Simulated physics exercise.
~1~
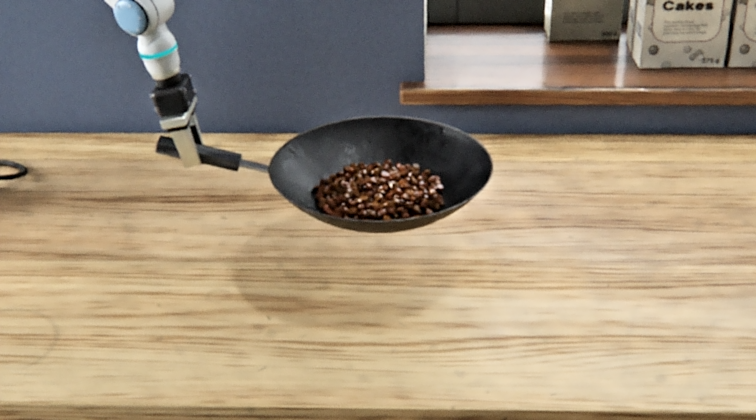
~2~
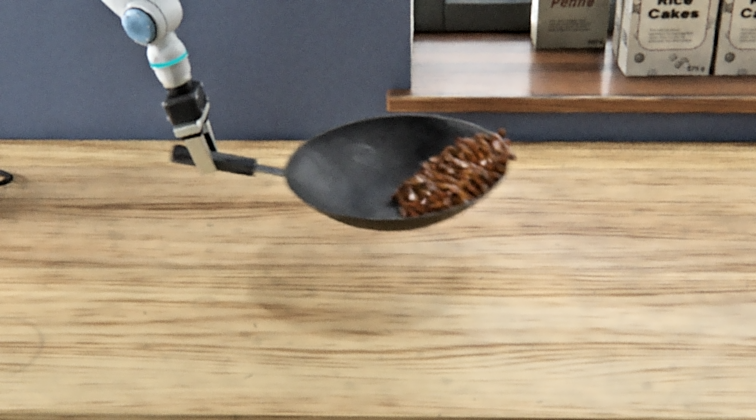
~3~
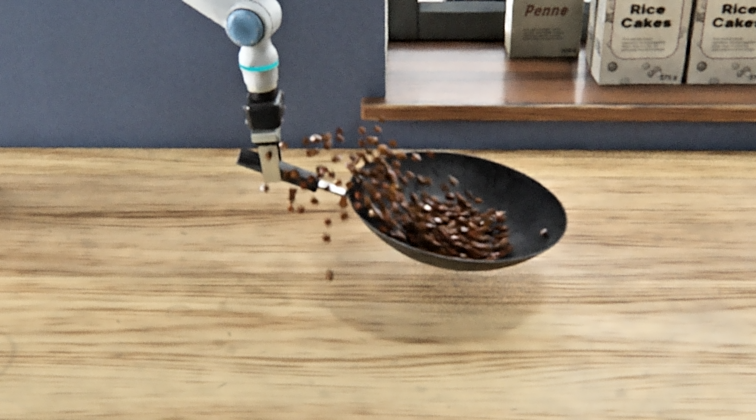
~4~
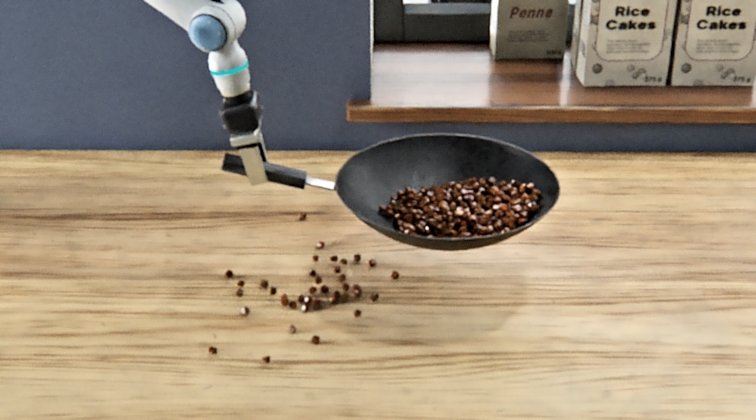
A robot arm tosses brown pellets in a wok, spilling some onto the wooden table.
